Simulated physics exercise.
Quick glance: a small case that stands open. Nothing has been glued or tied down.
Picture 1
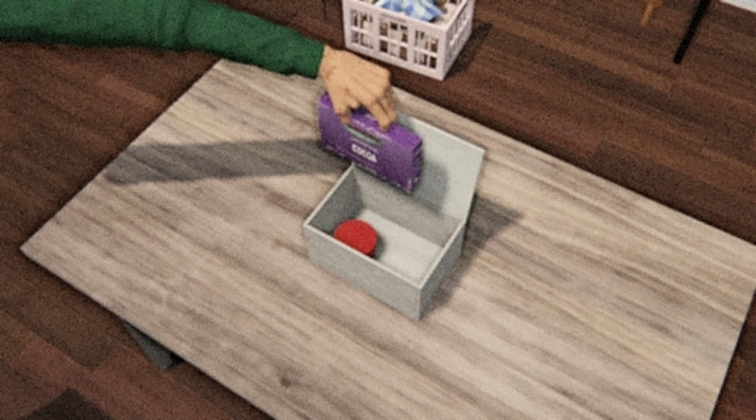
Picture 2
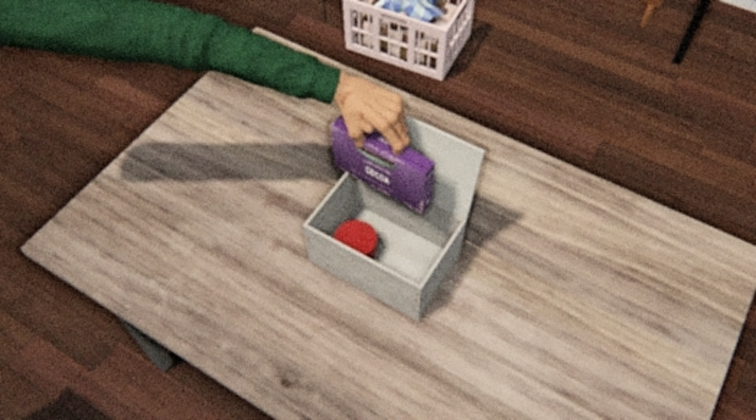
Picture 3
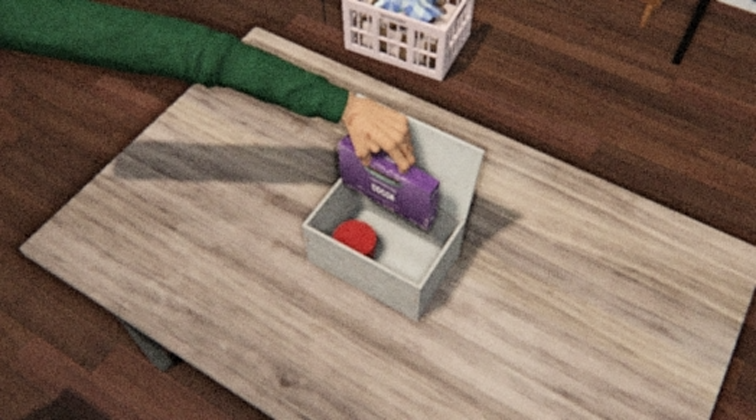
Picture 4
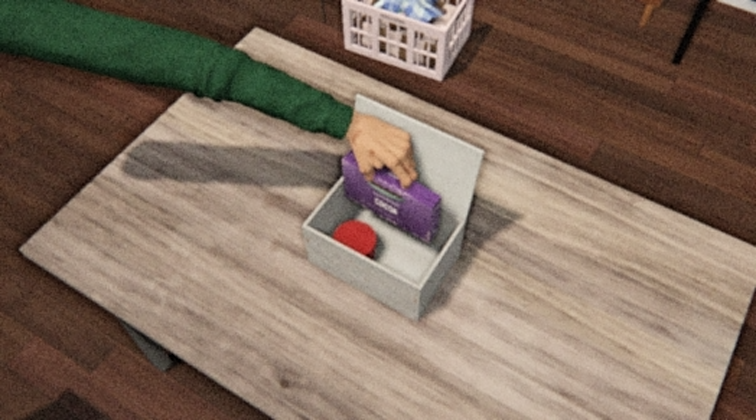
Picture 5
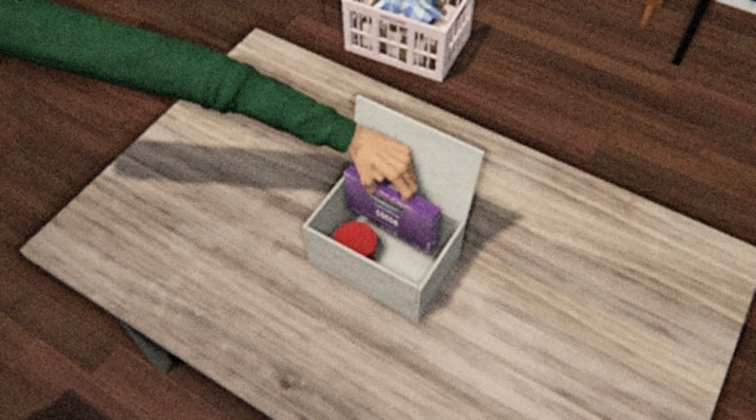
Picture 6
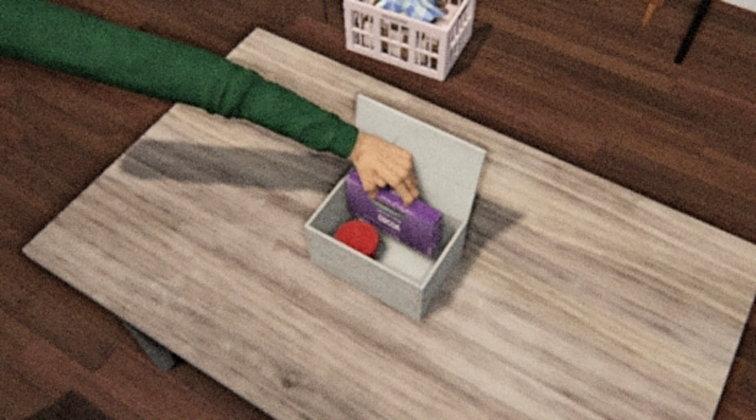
An arm in a green sleeve reaches in from the left over a pale wooden table, seen from above at an angle in a dark-floored room. Its hand grips a purple packet over a small open grey case holding a red tub, with a pale crate behind. The hand lowers the packet down and slightly right into the case, still holding it, while the tub and view stay still.
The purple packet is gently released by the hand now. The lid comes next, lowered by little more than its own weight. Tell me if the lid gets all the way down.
It does.
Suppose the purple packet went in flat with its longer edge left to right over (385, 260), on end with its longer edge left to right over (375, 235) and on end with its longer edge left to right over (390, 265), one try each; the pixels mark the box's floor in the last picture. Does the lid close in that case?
The lid does shut the first time, won't shut the second time and won't shut the third time.
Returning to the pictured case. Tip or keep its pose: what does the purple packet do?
In the end, the purple packet keeps its orientation.
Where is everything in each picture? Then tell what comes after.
In the first frame, on its way; purple packet (369, 142); red tub (356, 245).
In the second frame, on its way; purple packet (382, 164); red tub (356, 245).
In the third frame, on its way; purple packet (388, 182); red tub (355, 245).
In the fourth frame, on its way; purple packet (391, 196); red tub (355, 245).
In the fifth frame, on its way; purple packet (392, 208); red tub (356, 246).
In the sixth frame, put in, still held; purple packet (393, 213); red tub (357, 246).
Then, 0.60 s past the last view, purple packet rocked 7° from its first pose near (389, 224).
Then, 1.40 s past the last view, lid 73° above the rim; purple packet displaced a little near (391, 222).
Then, 1.70 s past the last view, lid 46° above the rim; purple packet displaced a little near (391, 222).
Then, 2.00 s past the last view, lid 6° above the rim; purple packet displaced a little near (391, 222).
Finally, lid shut; moved from the start, purple packet; red tub still in place. Final places as the last picture's camera would see them, purple packet near (391, 222).
